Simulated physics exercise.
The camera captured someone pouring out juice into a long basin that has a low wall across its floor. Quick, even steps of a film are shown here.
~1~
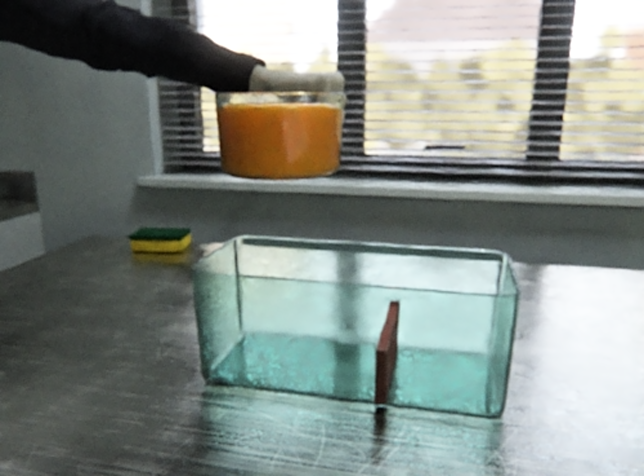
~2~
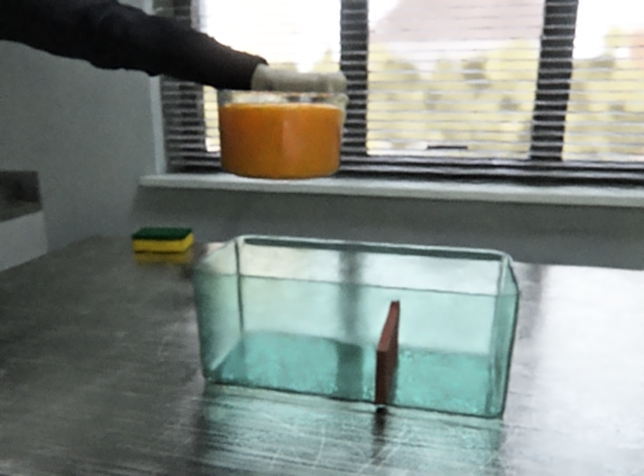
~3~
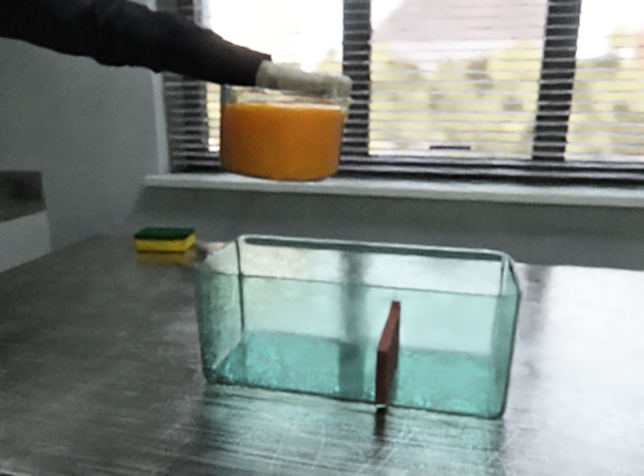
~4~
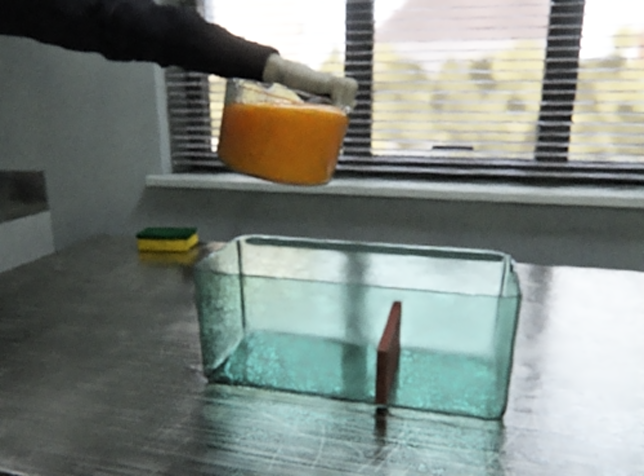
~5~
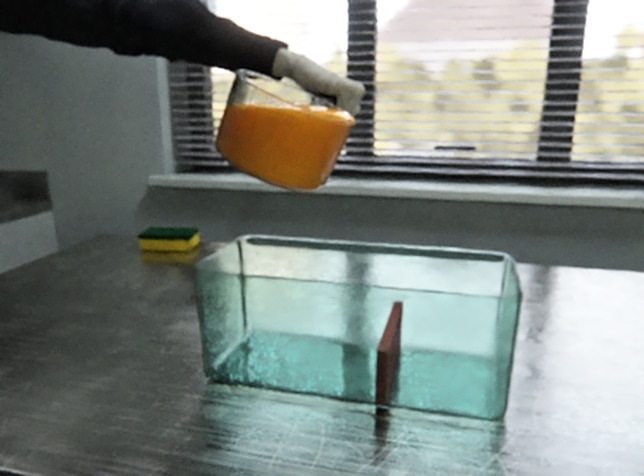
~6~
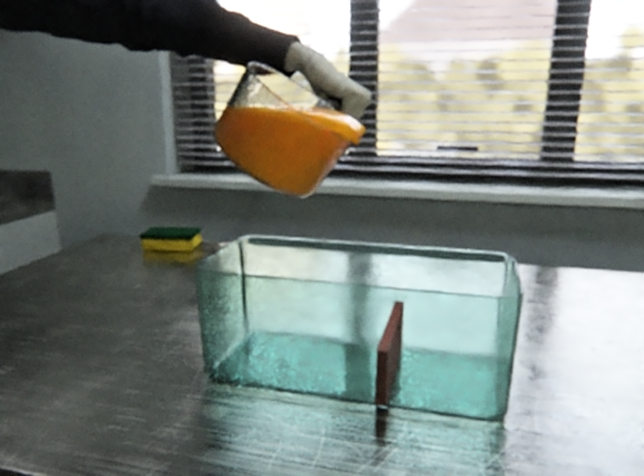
A gloved hand held a clear container of orange juice above a long glass basin with a low reddish-brown wall across its floor, then steadily tilted it to the right.
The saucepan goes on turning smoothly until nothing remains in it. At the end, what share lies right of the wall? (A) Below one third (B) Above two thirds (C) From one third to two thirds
Option C: From one third to two thirds.
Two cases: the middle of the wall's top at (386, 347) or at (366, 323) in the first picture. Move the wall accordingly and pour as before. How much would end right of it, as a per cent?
The first placement leaves close to 45 per cent, the second close to 80 per cent.
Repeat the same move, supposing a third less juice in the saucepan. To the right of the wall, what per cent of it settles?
It comes to around 25 percent.
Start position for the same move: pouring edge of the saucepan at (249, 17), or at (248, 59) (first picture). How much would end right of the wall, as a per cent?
Close to 5 in a hundred, then close to 5 in a hundred.
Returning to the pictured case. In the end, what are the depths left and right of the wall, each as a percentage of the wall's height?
Once it settles, the left reaches around 30 and the right around 40.
A moment on, the saucepan is tipped right over and 30 per cent is still to pour, 5 is left of the wall and 25 right of it.
Next, the saucepan is tipped right over and 5 per cent is still to pour, 37 is left of the wall and 50 right of it.
Then the saucepan is tipped right over and 0 per cent is still to pour, 50 is left of the wall and 47 right of it.
Later the saucepan is tipped right over and 0 per cent is still to pour, 52 is left of the wall and 47 right of it.
In the end 52 per cent lies left of the wall, 47 right of it and 1 outside.
